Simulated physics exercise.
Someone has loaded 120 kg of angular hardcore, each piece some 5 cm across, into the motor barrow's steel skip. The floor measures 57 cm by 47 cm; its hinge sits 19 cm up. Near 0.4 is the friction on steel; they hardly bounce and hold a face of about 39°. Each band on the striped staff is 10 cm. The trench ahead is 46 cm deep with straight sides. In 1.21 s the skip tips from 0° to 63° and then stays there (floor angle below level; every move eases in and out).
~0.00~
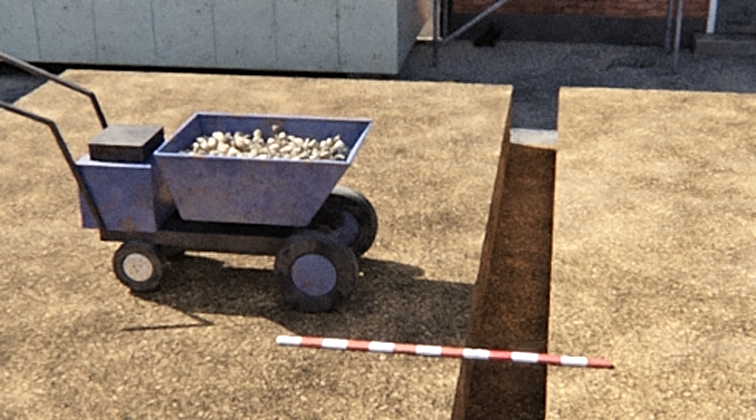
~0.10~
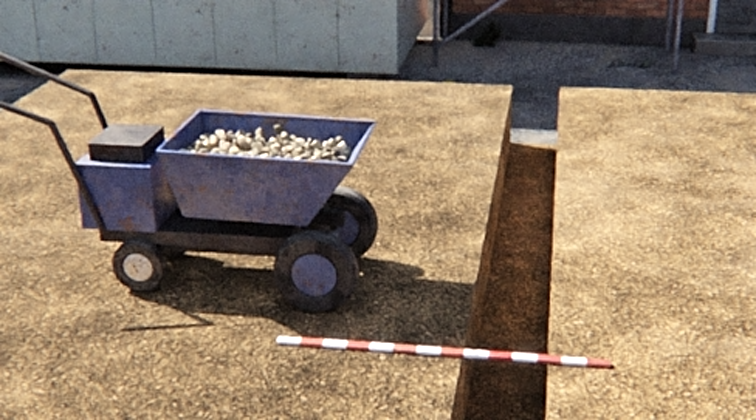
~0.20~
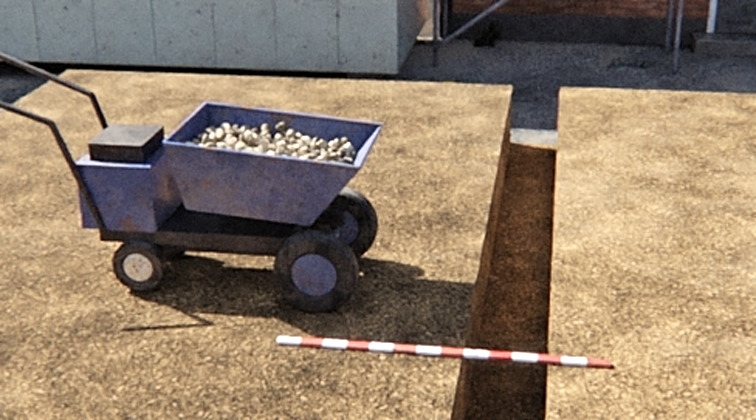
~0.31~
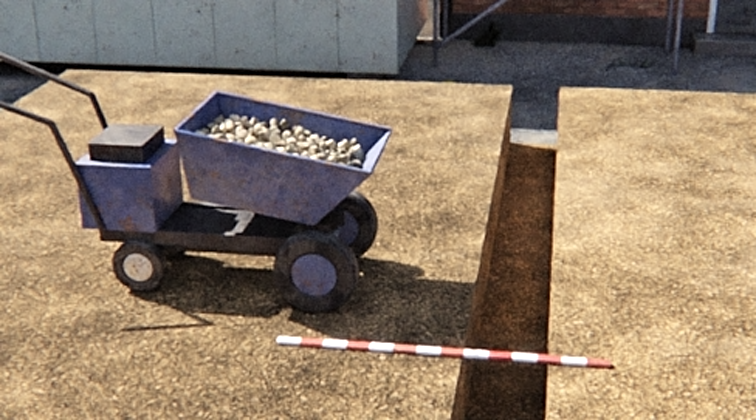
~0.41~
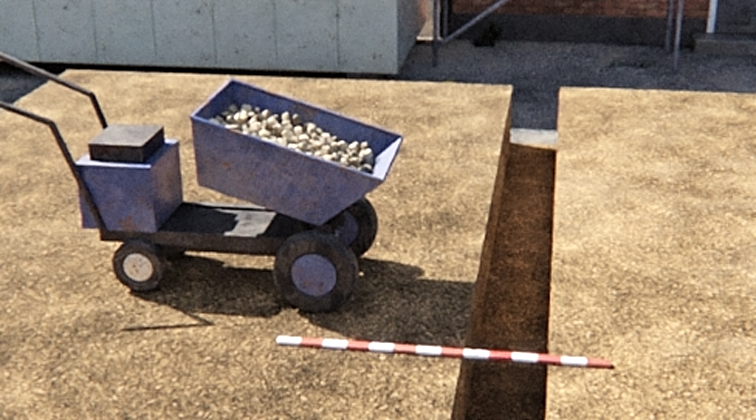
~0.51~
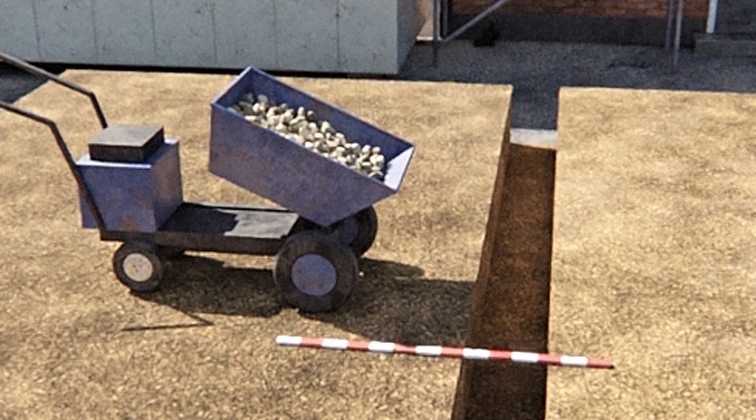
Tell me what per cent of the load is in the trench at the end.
Some 27 per cent.
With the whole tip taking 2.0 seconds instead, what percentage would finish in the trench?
About 20%.
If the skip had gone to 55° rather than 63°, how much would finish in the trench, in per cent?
It would be near 5 per cent.
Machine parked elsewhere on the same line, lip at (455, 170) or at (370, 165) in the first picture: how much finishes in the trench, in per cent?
I'd expect close to 10 per cent at the first and 30 per cent at the second.
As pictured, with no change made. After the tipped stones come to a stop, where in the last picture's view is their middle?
Their middle ends up near (511, 373).
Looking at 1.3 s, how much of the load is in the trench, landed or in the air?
By that moment, roughly 0 per cent of the load.
After 0.9 s the floor is at 53°; 100 % in the skip; the foremost stones are at (419, 222).
After 1.3 s the floor is at 63°; 95 % in the skip, 4 % short of the trench, 1 % in the trench; the foremost stones are at (489, 295).
After 1.7 s the floor is at 63°; 80 % in the skip, 5 % short of the trench, 16 % in the trench; the foremost stones are at (542, 383).
After 3.6 s the floor is at 63°; 67 % in the skip, 5 % short of the trench, 27 % in the trench; the foremost stones are at (543, 379).
